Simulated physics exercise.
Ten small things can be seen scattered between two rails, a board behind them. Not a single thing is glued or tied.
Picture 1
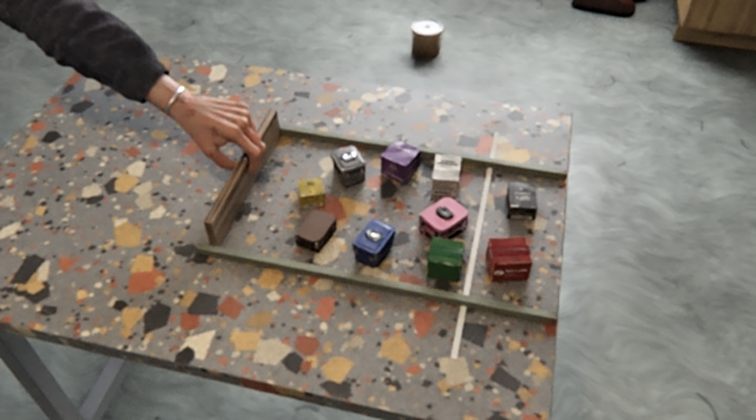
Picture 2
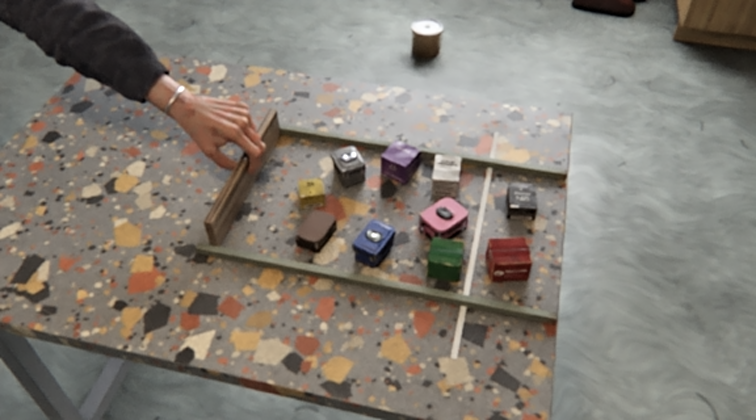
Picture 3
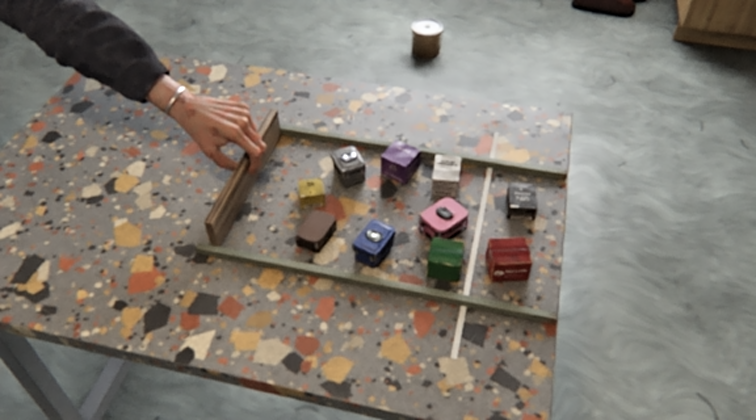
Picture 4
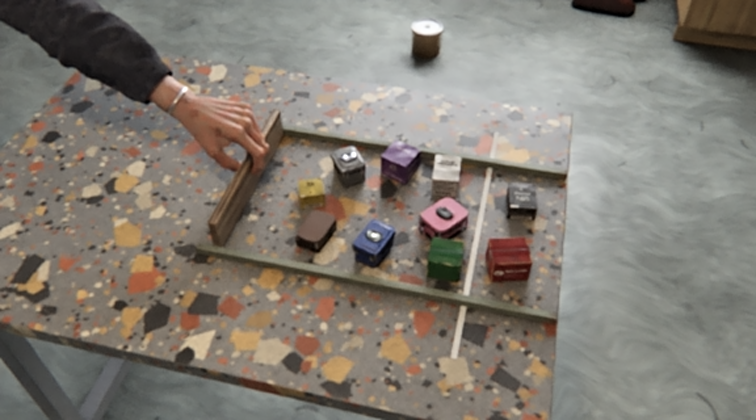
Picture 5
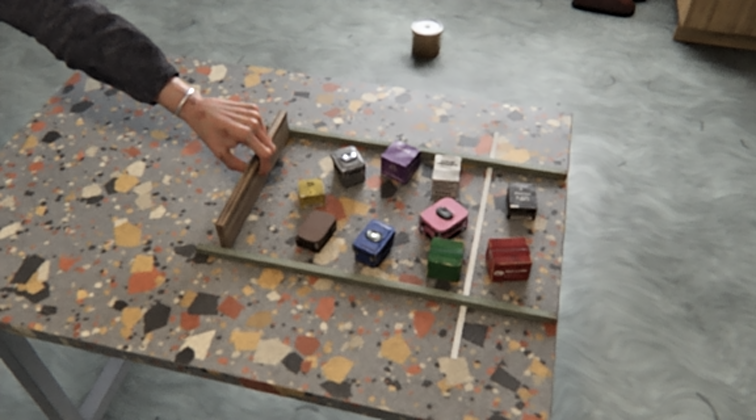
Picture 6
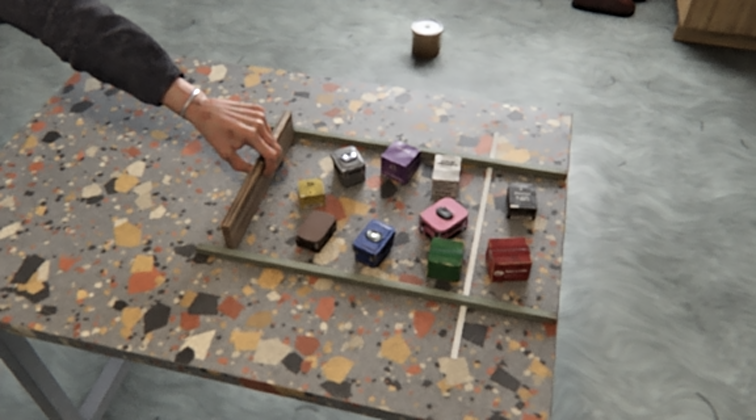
On a speckled tabletop, a hand slides a wooden board slightly right toward small colored boxes.
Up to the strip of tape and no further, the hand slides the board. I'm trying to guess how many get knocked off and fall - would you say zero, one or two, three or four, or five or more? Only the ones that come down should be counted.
Pretty sure the pieces that leave the surface number one or two this time.
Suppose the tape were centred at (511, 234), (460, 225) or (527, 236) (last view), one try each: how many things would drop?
In that order 3, 0 and 6.
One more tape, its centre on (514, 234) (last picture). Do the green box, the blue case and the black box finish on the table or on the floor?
In order, the green box goes off the edge, then the blue case keeps its spot, then the black box goes off the edge.
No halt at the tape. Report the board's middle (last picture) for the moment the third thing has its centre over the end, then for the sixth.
The middle is near (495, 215) first and near (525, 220) after.
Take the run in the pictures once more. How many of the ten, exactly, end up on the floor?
It comes to 1.
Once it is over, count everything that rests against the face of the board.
It adds up to 4.
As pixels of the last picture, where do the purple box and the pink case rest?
The first ends close to (504, 171), the second close to (521, 232).
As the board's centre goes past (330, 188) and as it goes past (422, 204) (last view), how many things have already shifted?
3 and 9.
A little later, none off yet; black box at rest near (521, 202); red box at rest near (508, 259); green box at rest near (446, 260).
When it is over, the number that fall off is one or two; down, red box.
